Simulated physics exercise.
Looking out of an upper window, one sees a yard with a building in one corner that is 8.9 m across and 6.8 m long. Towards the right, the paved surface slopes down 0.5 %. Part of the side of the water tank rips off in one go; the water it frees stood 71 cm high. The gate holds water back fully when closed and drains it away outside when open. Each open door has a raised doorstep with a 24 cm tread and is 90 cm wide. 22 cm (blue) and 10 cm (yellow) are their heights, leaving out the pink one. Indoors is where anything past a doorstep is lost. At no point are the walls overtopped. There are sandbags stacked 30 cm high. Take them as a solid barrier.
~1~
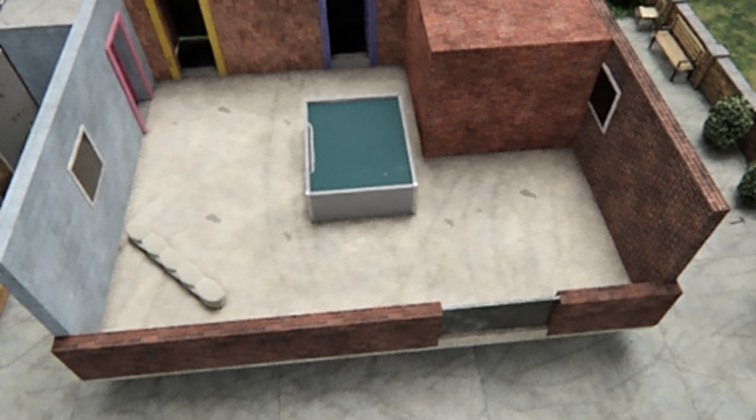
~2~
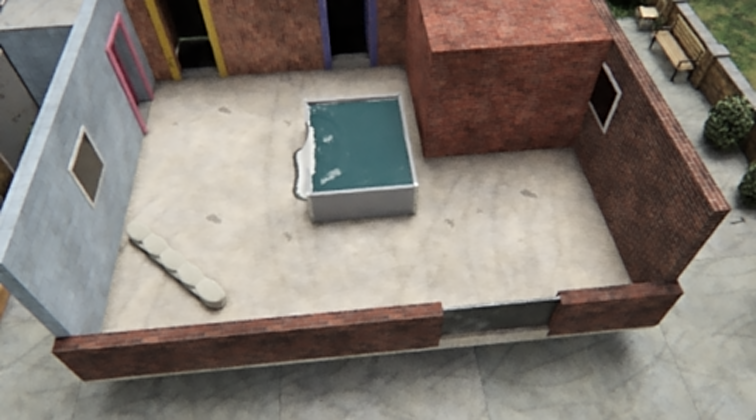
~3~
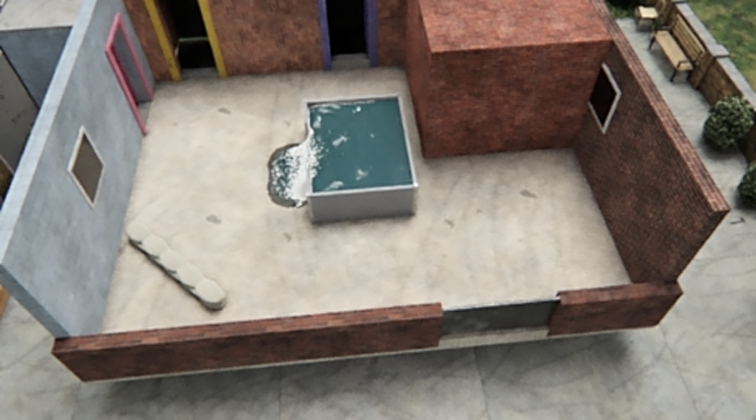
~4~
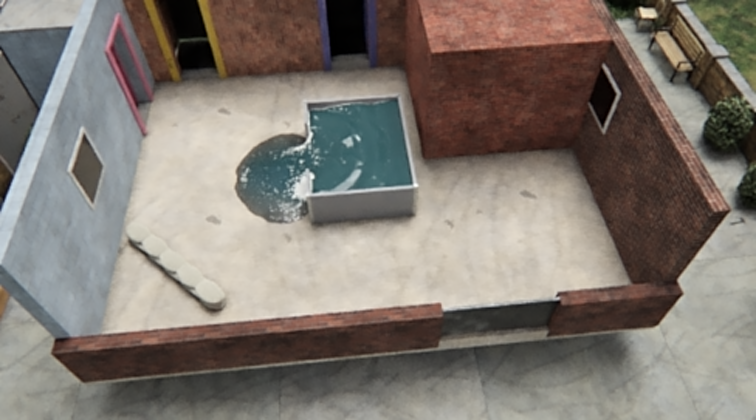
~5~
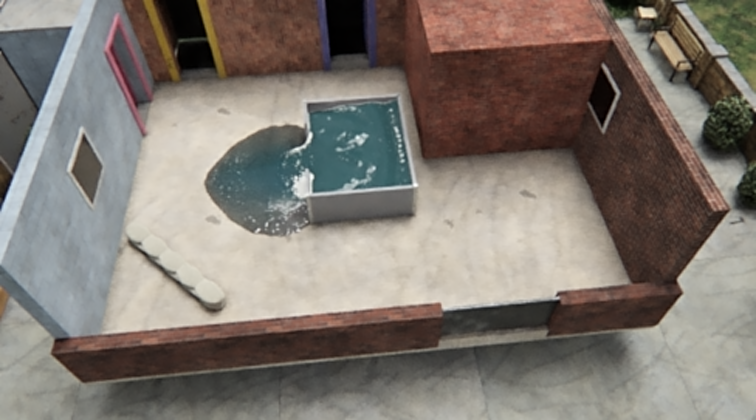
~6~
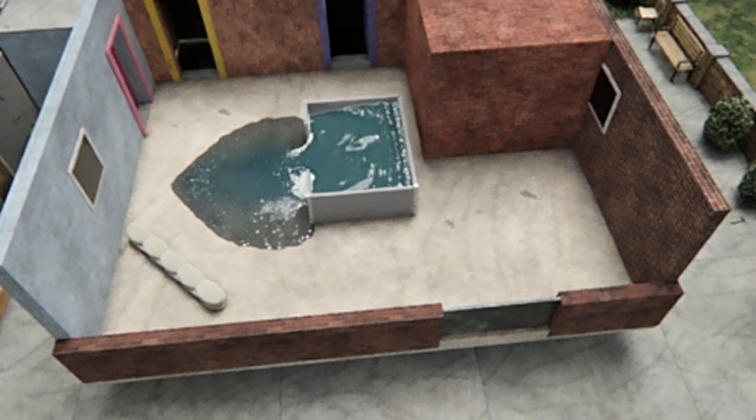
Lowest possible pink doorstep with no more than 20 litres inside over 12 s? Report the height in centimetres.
I would say 15 cm.
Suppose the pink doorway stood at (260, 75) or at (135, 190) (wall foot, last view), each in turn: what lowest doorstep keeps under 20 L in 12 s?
Roughly 7.5 cm for the first and 25 cm for the second.
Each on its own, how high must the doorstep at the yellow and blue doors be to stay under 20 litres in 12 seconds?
About 16 cm at yellow and 8.0 cm at blue.
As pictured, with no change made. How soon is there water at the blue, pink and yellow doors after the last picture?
Blue 4.0 s; pink 0.9 s; yellow 1.4 s.
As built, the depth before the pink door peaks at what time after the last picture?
The level tops out near 1.4 seconds.
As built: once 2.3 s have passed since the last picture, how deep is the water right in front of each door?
Door by door in cm - blue 0, pink 13, yellow 15.
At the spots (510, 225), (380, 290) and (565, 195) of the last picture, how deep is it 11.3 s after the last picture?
Around 3 cm, 3 cm and 5 cm.
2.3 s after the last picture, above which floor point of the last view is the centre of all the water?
The centre of all the water is around (265, 175).
Then, 0.7 s after the last picture water covers 25 % of the floor, deepest (41 cm) near (308, 173); it has not reached the pink door.
Then, 2.3 s after the last picture water covers 40 % of the floor, deepest (31 cm) near (155, 86); 13 cm at the pink door, 55 litres in over its 5 cm doorstep.
Then, 11.3 s after the last picture water covers 90 % of the floor, deepest (12 cm) near (390, 117); 7 cm at the pink door, 237 litres in over its 5 cm doorstep.
At the pink door as built, the water peaked near 17 cm, 1.3 s after the last picture.
Run again over the same 12 s with other heights there, 37 litres in over 13.5 cm, 6 litres over 18 cm. The limit of 20 litres is kept from about 15 cm up.
